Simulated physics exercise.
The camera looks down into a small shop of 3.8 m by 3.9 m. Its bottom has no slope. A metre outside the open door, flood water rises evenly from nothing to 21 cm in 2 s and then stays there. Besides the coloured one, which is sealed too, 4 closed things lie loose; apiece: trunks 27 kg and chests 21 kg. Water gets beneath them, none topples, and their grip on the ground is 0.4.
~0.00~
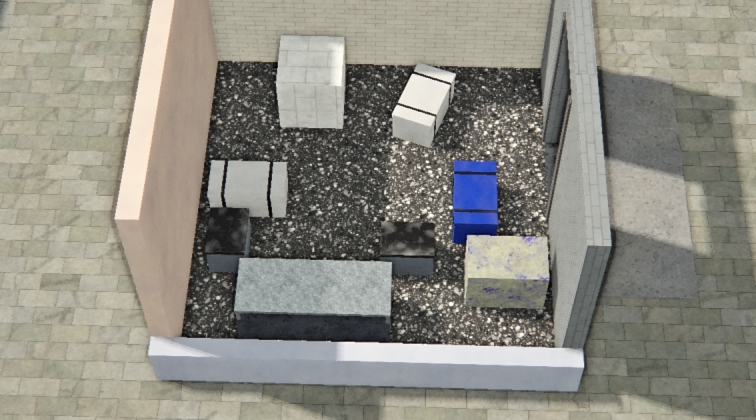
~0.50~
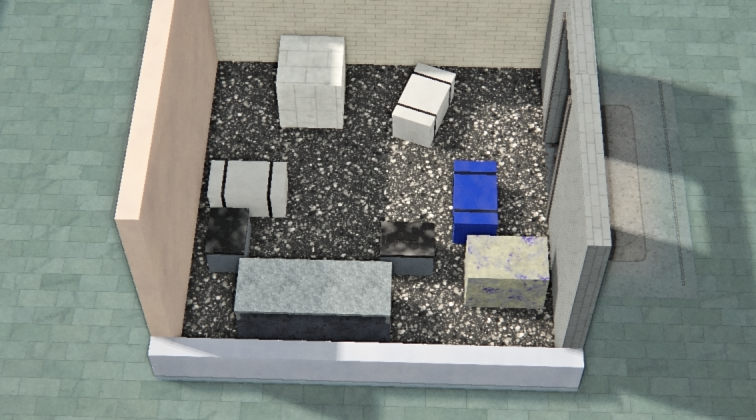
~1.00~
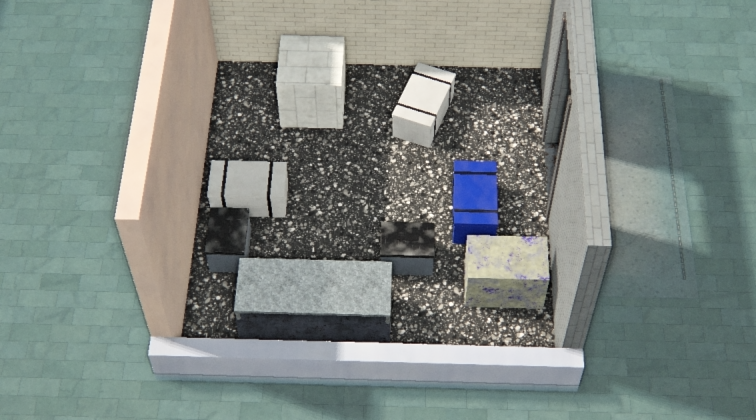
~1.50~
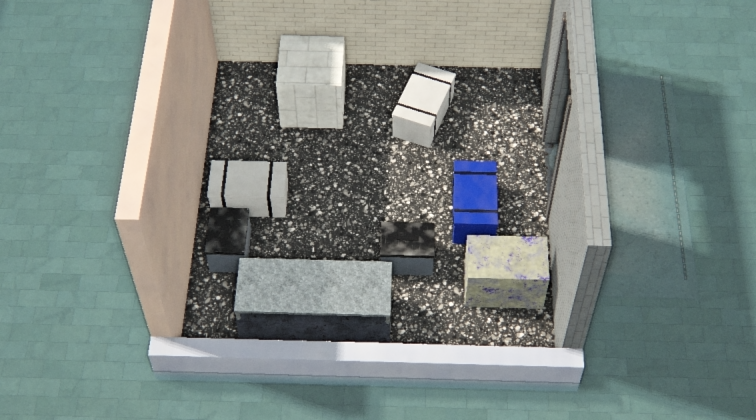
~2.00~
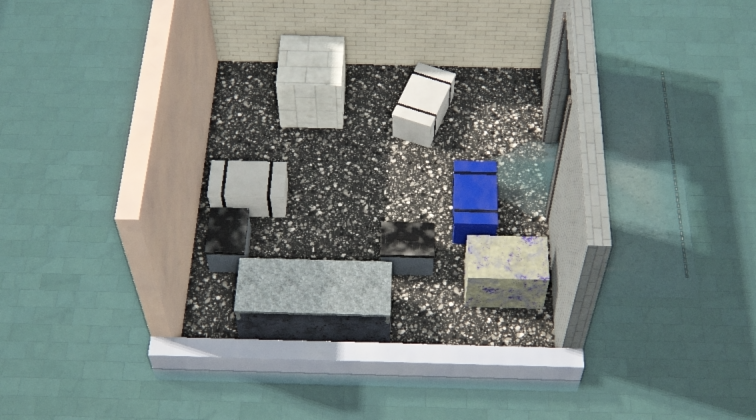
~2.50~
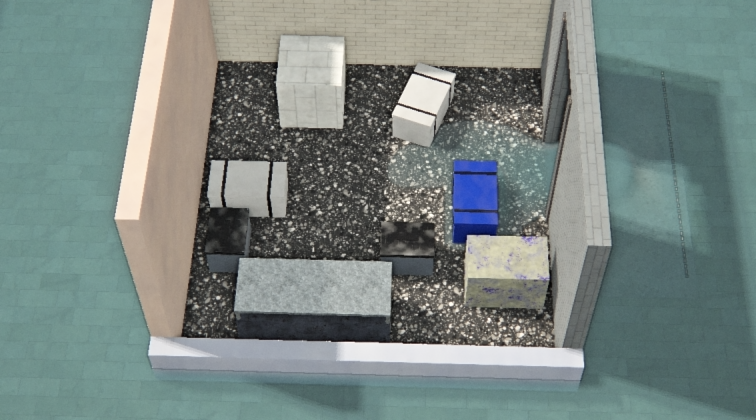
Shallow greenish water covering the paving outside a small open-topped room, then spreading in across the gravelly floor around a still blue trunk.
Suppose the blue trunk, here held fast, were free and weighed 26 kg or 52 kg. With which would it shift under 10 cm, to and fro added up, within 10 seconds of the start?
Verdict: Neither weight holds it.
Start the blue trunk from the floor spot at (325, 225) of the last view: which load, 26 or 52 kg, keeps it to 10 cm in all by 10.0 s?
It takes the larger.
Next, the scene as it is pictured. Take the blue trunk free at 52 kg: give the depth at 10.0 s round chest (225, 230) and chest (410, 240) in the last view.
About 8 and 5 cm.
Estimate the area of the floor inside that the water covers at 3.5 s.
Roughly 5.0 m2.
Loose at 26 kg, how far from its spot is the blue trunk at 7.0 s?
About 150 cm.
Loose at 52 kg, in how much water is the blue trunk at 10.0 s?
Roughly 7 cm.
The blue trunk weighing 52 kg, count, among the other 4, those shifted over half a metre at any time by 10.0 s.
1 of them.
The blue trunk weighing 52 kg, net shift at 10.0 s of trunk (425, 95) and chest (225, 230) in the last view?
In that order: 50 cm, 20 cm.
After 3.5 s the blue trunk would be 65 cm from its start with 26 kg and 22 cm from its start with 52 kg; 6 cm of water round it then.
After 4.5 s the blue trunk would be 92 cm from its start with 26 kg and 35 cm from its start with 52 kg; 6 cm of water round it then.
After 7.0 s the blue trunk would be 171 cm from its start with 26 kg and 35 cm from its start with 52 kg; 7 cm of water round it then.
After 10.0 s the blue trunk would be 197 cm from its start with 26 kg and 38 cm from its start with 52 kg; 7 cm of water round it then.
